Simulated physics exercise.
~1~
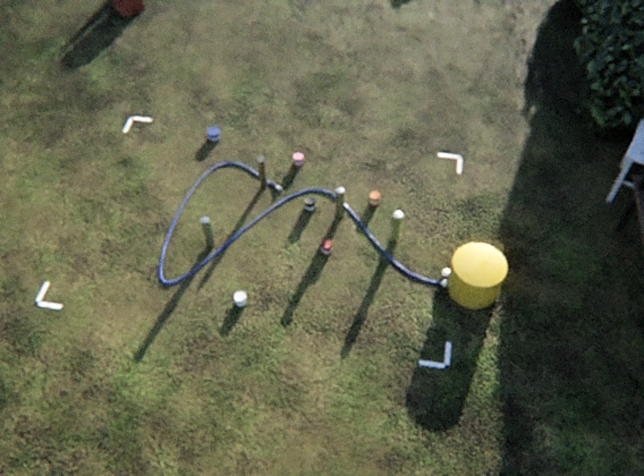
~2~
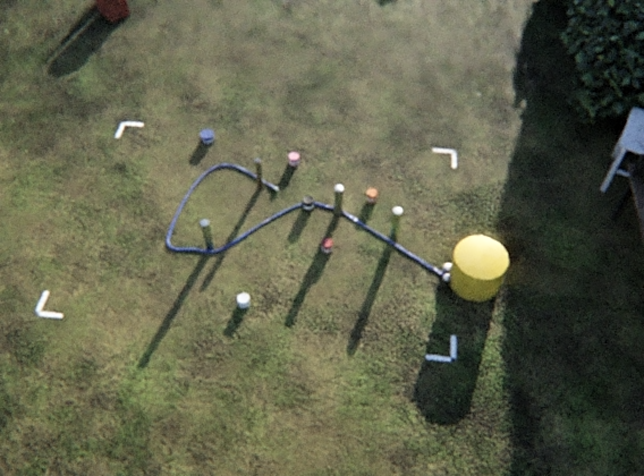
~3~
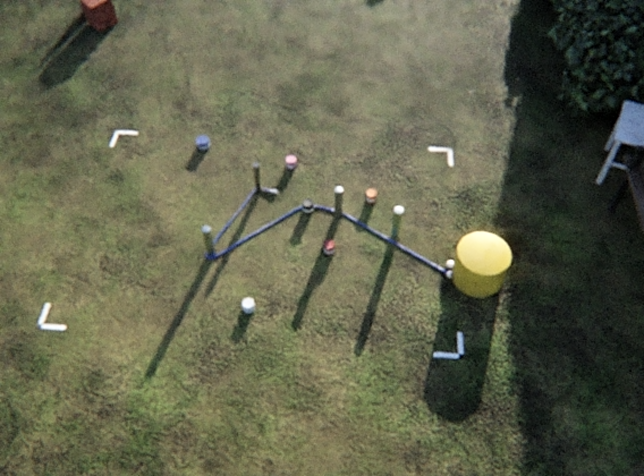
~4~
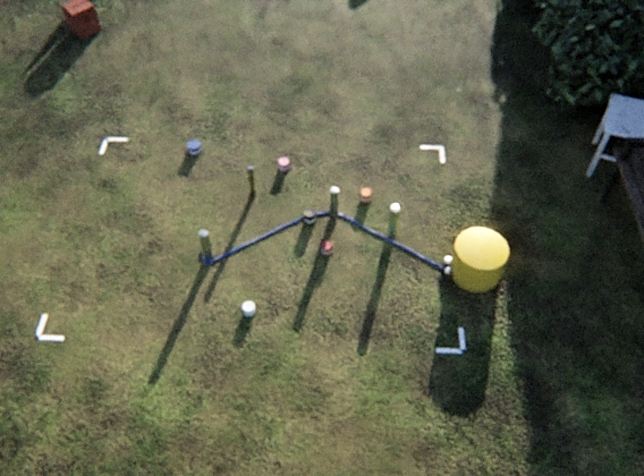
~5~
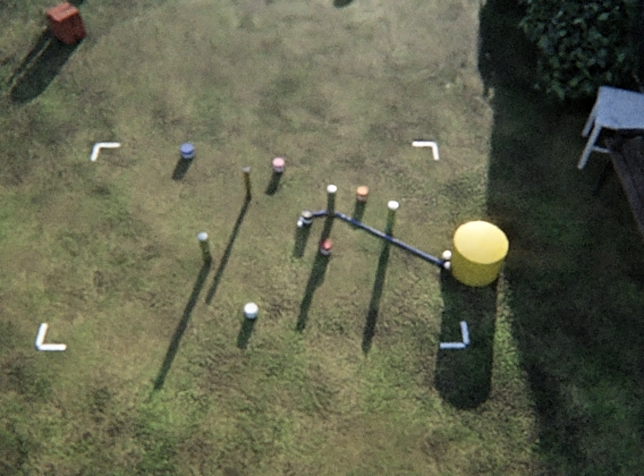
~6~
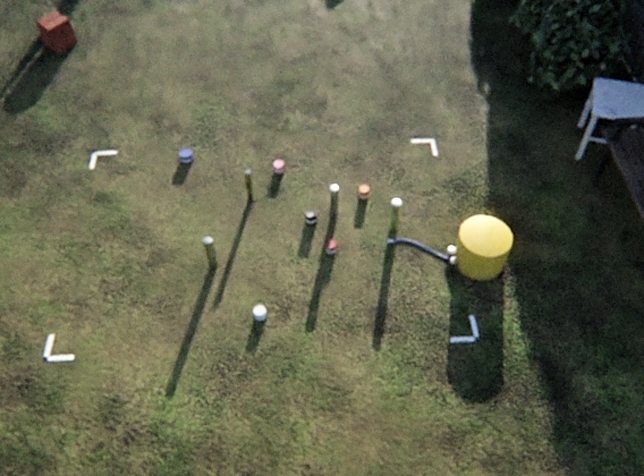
A dark blue hose curls in a loose loop across a sunlit lawn, seen from high above, running from a yellow drum on the right. Upright posts and small blue, pink, orange, red, black and white containers stand along and around it, between white corner marks. The hose draws in toward the drum, its loop tightening against the left posts, then its end slips free of the upper post. It slides past the far left post and the black container, which shifts slightly. Finally only a short length remains beside the drum, while the posts still stand.
